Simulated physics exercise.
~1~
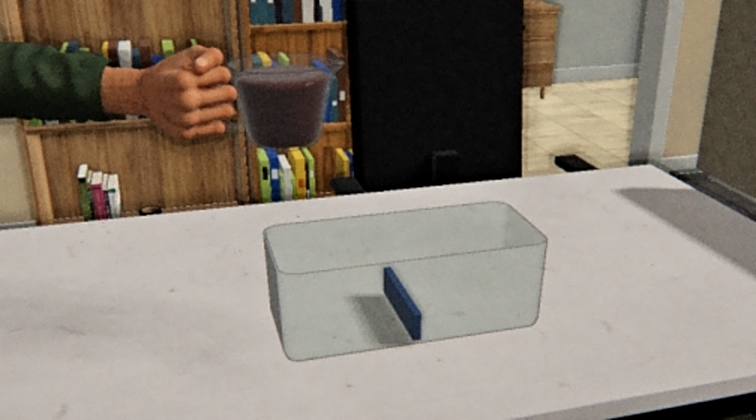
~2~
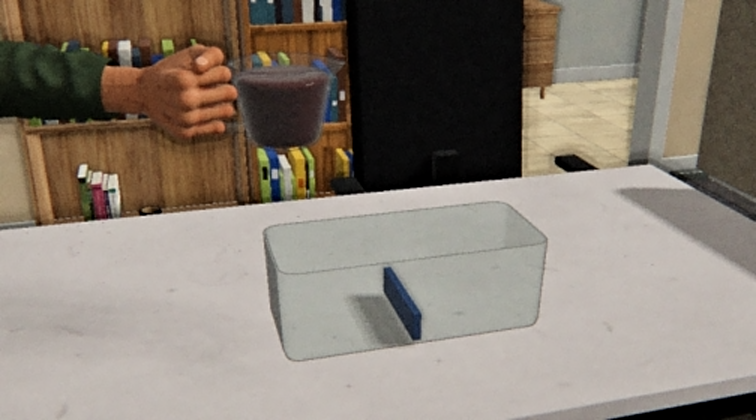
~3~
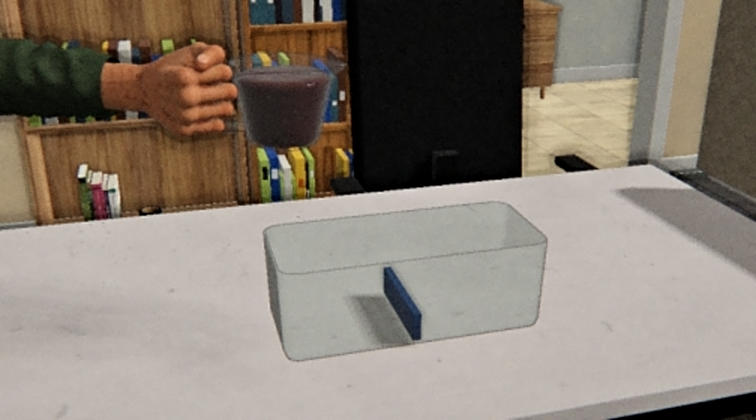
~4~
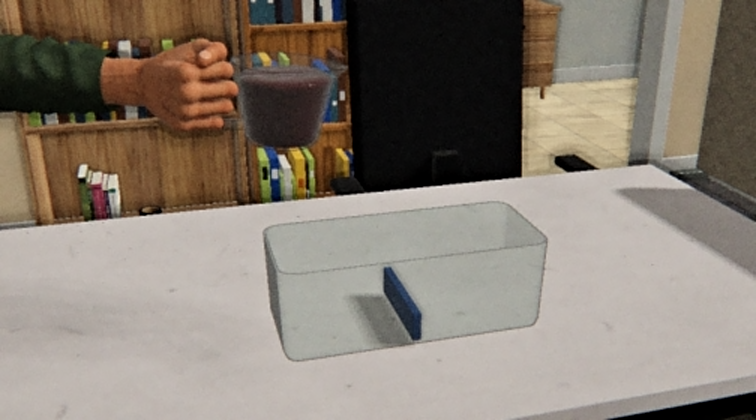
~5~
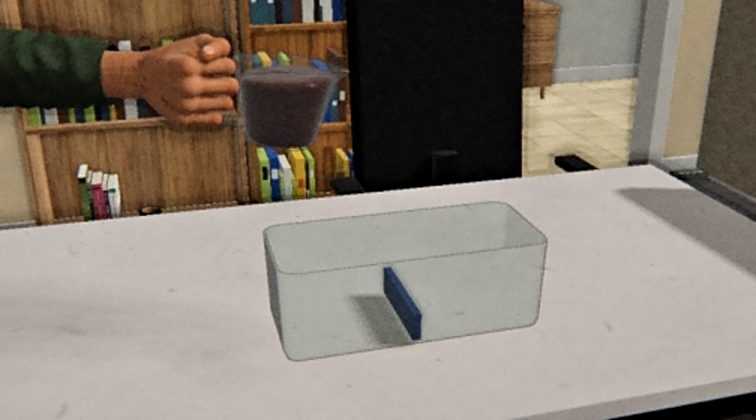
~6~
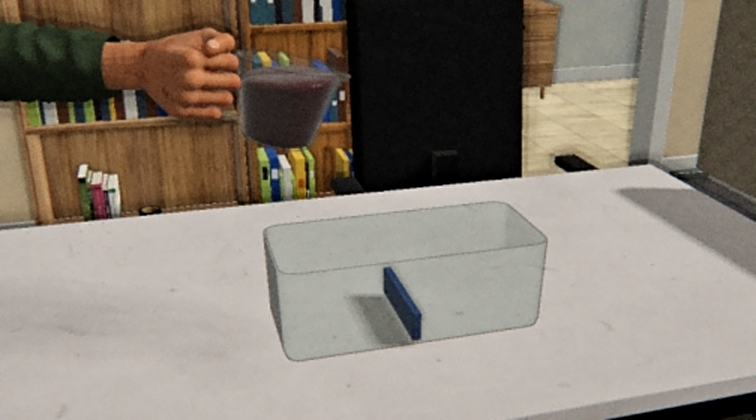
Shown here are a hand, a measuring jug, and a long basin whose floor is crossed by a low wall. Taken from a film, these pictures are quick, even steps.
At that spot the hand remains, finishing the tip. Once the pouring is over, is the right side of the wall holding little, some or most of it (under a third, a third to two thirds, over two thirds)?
It holds some.
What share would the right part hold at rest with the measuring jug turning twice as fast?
About 35 %.
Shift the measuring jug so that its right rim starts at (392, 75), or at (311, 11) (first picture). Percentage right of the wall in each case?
First try: About 95 %; second try: About 15 %.
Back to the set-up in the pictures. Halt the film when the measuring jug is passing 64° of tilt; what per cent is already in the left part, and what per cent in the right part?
Roughly 0 % on the left side and 5 % on the right side.
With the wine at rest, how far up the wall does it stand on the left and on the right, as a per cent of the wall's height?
It settles around 30 on the left side and around 30 on the right side.
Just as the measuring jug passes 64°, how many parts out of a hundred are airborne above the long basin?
About 25 per cent.
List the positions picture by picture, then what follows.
In the first frame, tilt 0°; pouring edge (344, 61); surface from (234, 77) to (328, 72); the long basin's rim runs from (270, 251) to (527, 222); the wall's top is at (401, 290).
In the second frame, tilt 1°; pouring edge (345, 61); surface from (234, 77) to (329, 72).
In the third frame, tilt 2°; pouring edge (346, 63); surface from (234, 77) to (329, 72).
In the fourth frame, tilt 5°; pouring edge (347, 66); surface from (237, 76) to (331, 72).
In the fifth frame, tilt 8°; pouring edge (349, 70); surface from (239, 77) to (334, 73).
In the sixth frame, tilt 12°; pouring edge (351, 75); surface from (240, 77) to (339, 74).
A moment on, the measuring jug is tipped part way and 65 per cent is still to pour, 2 is left of the wall and 7 right of it.
Next, the measuring jug is tipped on its side and 12 per cent is still to pour, 19 is left of the wall and 49 right of it.
Then the measuring jug is tipped on its side and 0 per cent is still to pour, 43 is left of the wall and 54 right of it.
Later the measuring jug is tipped on its side and 0 per cent is still to pour, 44 is left of the wall and 55 right of it.
In the end 44 per cent lies left of the wall, 55 right of it and 1 outside.
